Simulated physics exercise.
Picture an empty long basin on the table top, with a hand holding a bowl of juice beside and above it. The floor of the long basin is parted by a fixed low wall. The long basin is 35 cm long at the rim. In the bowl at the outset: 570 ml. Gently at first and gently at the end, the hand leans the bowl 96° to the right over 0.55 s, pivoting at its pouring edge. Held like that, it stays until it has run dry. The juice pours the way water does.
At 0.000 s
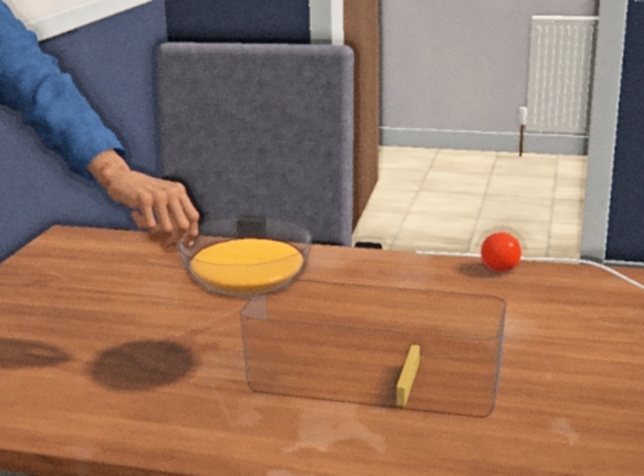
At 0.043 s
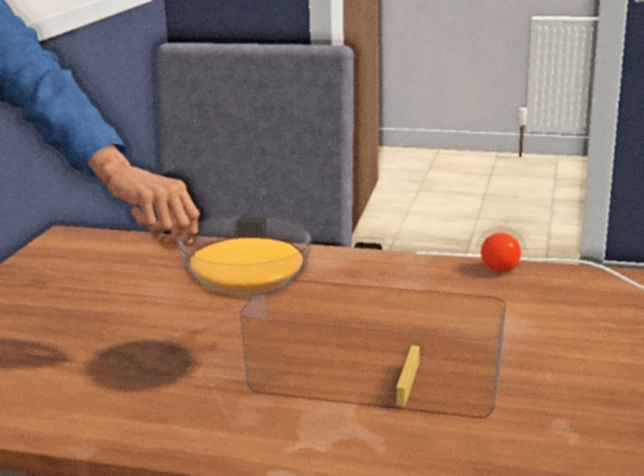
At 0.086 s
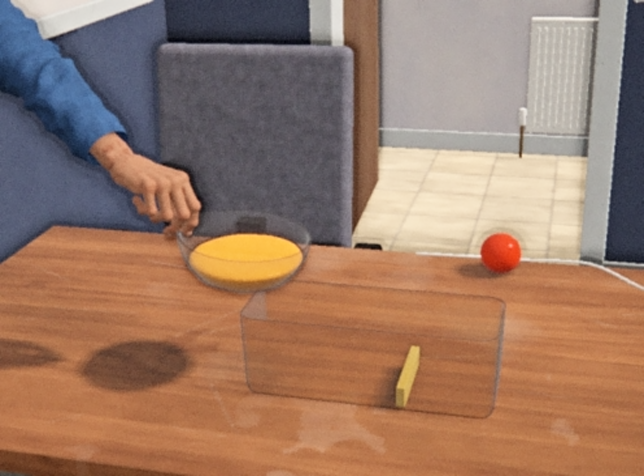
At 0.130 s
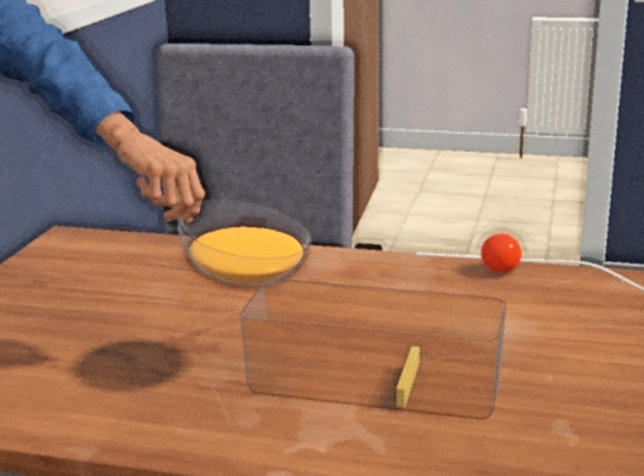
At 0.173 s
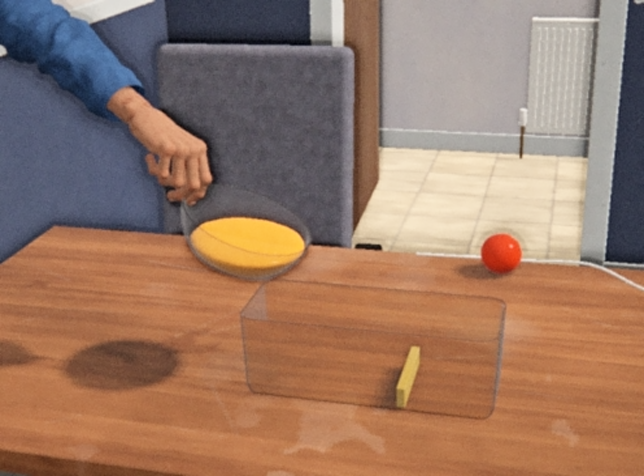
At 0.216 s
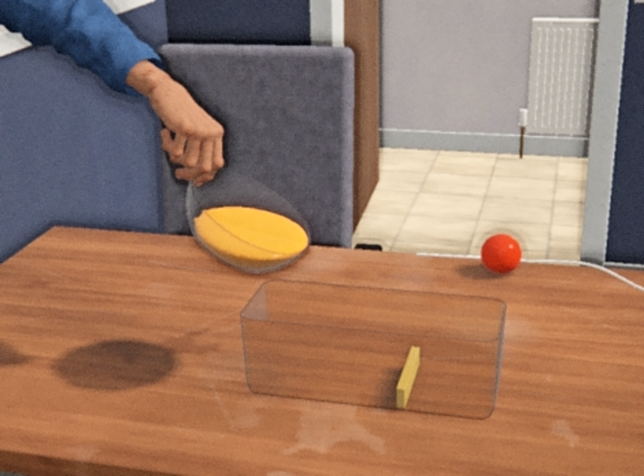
At the start, a hand holds a clear bowl of yellow-orange juice level, beside and above an empty, transparent long basin on a wooden table. The hand then rises and leans the bowl to the right, barely at first, then more steeply, while the juice shifts inside it.
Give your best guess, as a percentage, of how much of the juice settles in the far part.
I would say 23 per cent of it settles there.
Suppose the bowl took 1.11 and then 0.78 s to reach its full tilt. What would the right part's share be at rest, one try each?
About 15 %, then about 15 %.
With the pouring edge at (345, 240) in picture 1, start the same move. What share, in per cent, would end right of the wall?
In that case roughly 55 per cent.
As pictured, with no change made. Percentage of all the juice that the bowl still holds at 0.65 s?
0 per cent or thereabouts.
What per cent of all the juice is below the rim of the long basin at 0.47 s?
I'd put it near 10 percent.
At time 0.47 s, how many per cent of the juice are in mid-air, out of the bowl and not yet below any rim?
My guess is roughly 66 %.
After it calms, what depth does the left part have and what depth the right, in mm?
On the left it stands about 14 mm, on the right about 10 mm.
By 0.47 s the tilt is 91° and 25 per cent is still to pour, 9 is left of the wall and 0 right of it.
By 0.65 s the tilt is 96° and 0 per cent is still to pour, 75 is left of the wall and 19 right of it.
By 0.84 s the tilt is 96° and 0 per cent is still to pour, 69 is left of the wall and 19 right of it.
By 1.05 s the tilt is 96° and 0 per cent is still to pour, 70 is left of the wall and 22 right of it.
At rest 69 per cent lies left of the wall, 23 right of it and 7 outside.
